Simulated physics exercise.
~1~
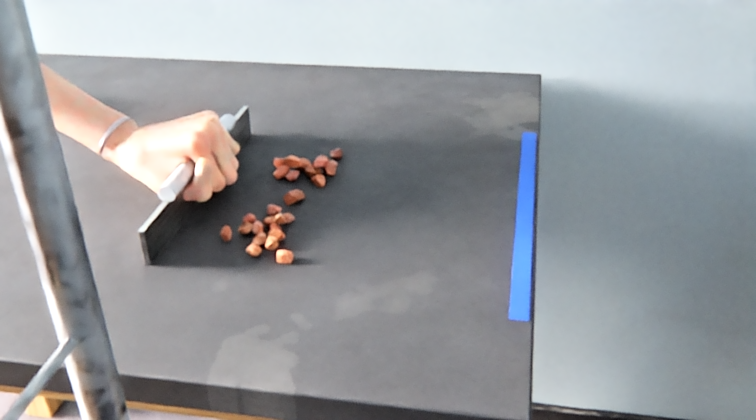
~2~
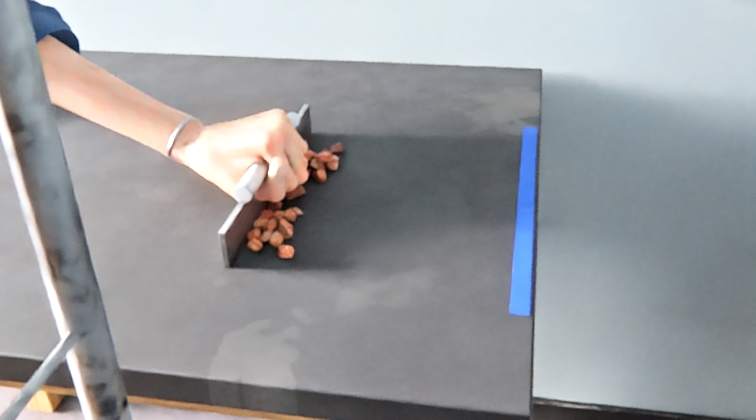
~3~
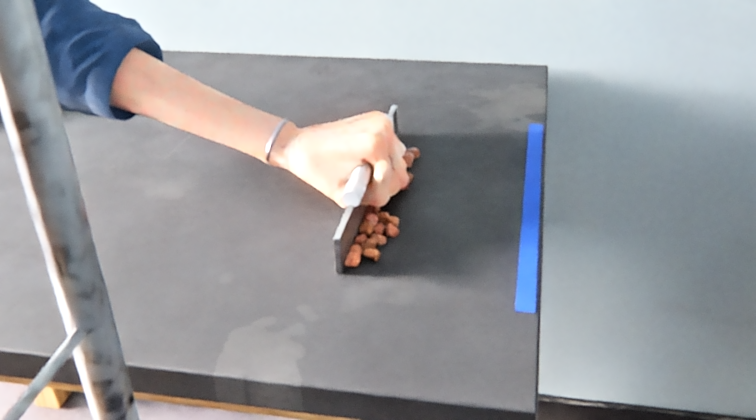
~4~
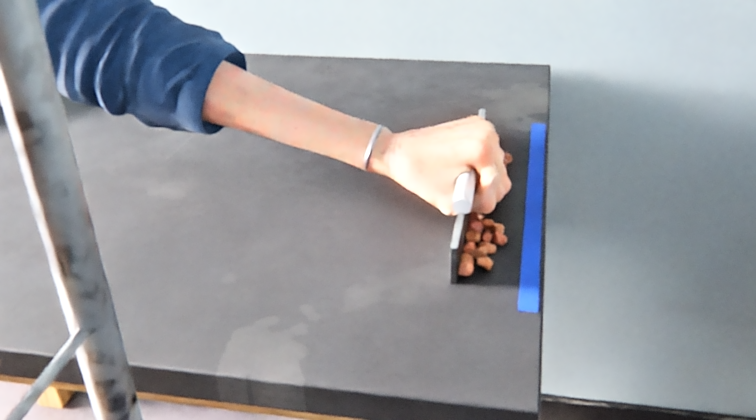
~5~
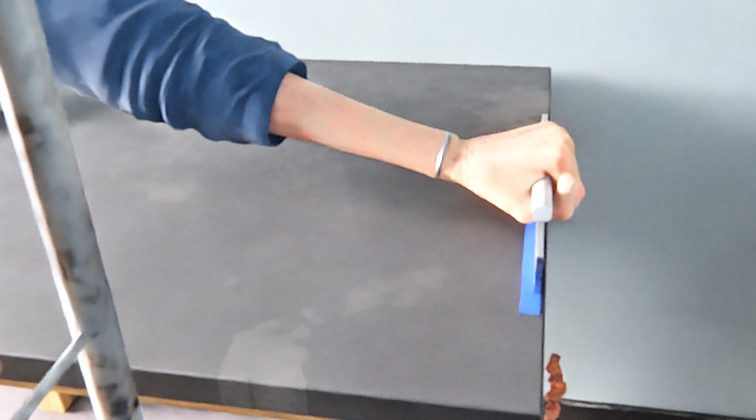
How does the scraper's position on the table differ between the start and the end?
At the start the scraper is toward the left part of the table, behind the brown pieces. By the end it is at the right edge, on the blue tape.
